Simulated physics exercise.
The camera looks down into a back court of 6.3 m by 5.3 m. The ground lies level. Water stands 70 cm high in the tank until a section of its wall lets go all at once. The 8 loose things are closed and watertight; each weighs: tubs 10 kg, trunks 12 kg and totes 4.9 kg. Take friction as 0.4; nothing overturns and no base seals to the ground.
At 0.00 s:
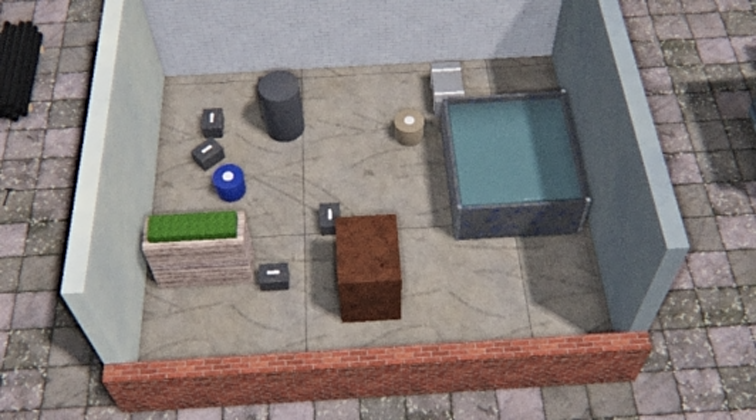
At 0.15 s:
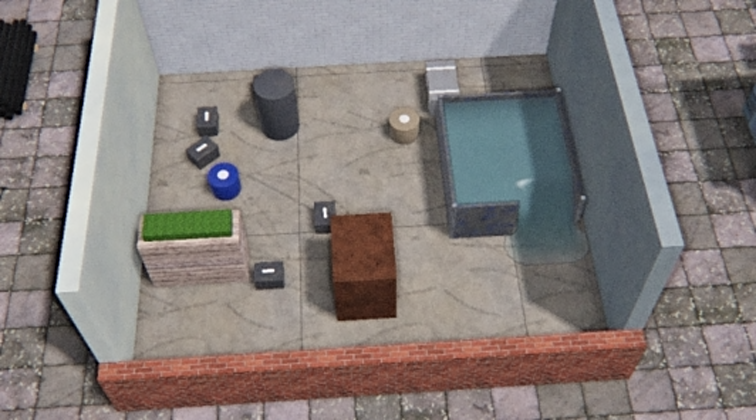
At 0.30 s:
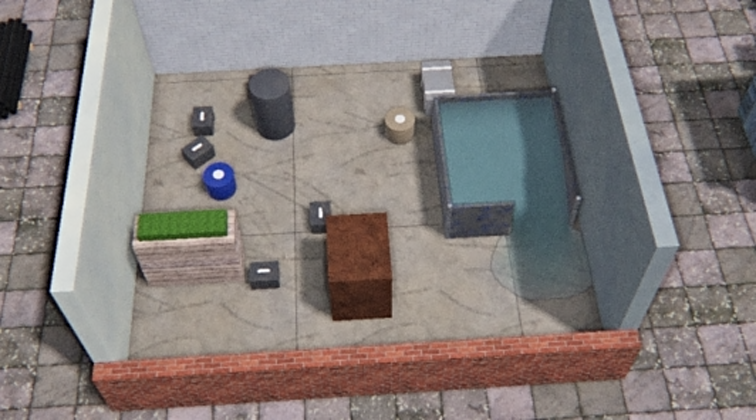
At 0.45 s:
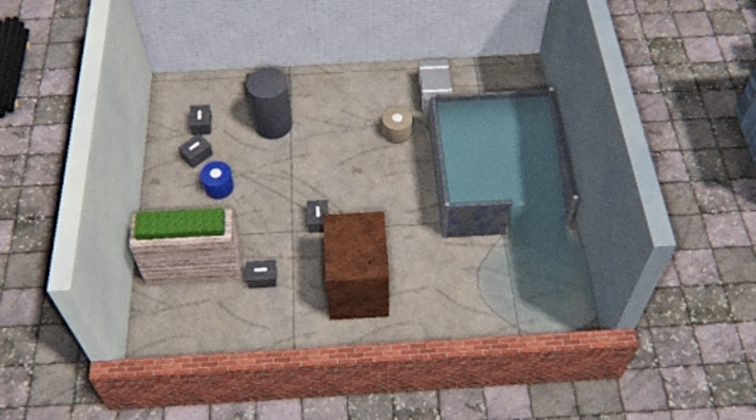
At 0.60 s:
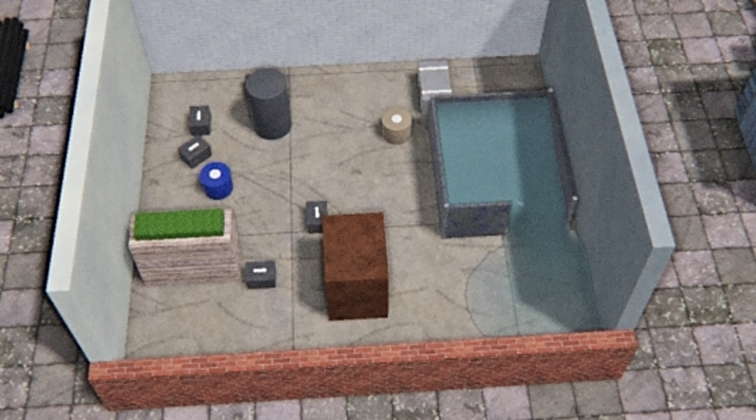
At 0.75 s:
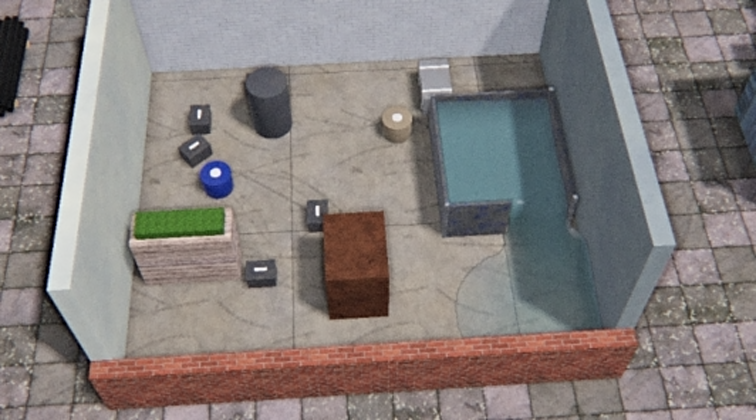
A large tank opens at its front right corner and water spreads across the court floor.
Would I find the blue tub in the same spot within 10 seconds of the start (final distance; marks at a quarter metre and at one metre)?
The blue tub stays put.
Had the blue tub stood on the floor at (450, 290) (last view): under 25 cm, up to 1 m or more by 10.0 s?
It ends far away.
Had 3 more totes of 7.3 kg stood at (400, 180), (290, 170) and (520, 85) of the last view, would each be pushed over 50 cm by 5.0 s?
In turn: Past it, short of it, under.
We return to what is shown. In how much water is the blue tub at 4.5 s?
Roughly 0 cm.
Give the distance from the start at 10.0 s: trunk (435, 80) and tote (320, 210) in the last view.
In that order: 20 cm, 250 cm.
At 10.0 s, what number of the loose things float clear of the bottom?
7 of them.
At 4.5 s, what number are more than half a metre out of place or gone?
1 of them.
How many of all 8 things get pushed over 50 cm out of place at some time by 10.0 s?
I count 6.
After 2.0 s the blue tub is near (215, 173), 0.0 m from its start, aground; 0 afloat.
After 4.5 s the blue tub is near (215, 173), 0.0 m from its start, aground; 0 afloat.
After 7.0 s the blue tub is near (215, 173), 0.0 m from its start, aground; 6 afloat.
After 10.0 s the blue tub is near (215, 174), 0.0 m from its start, aground; 7 afloat.
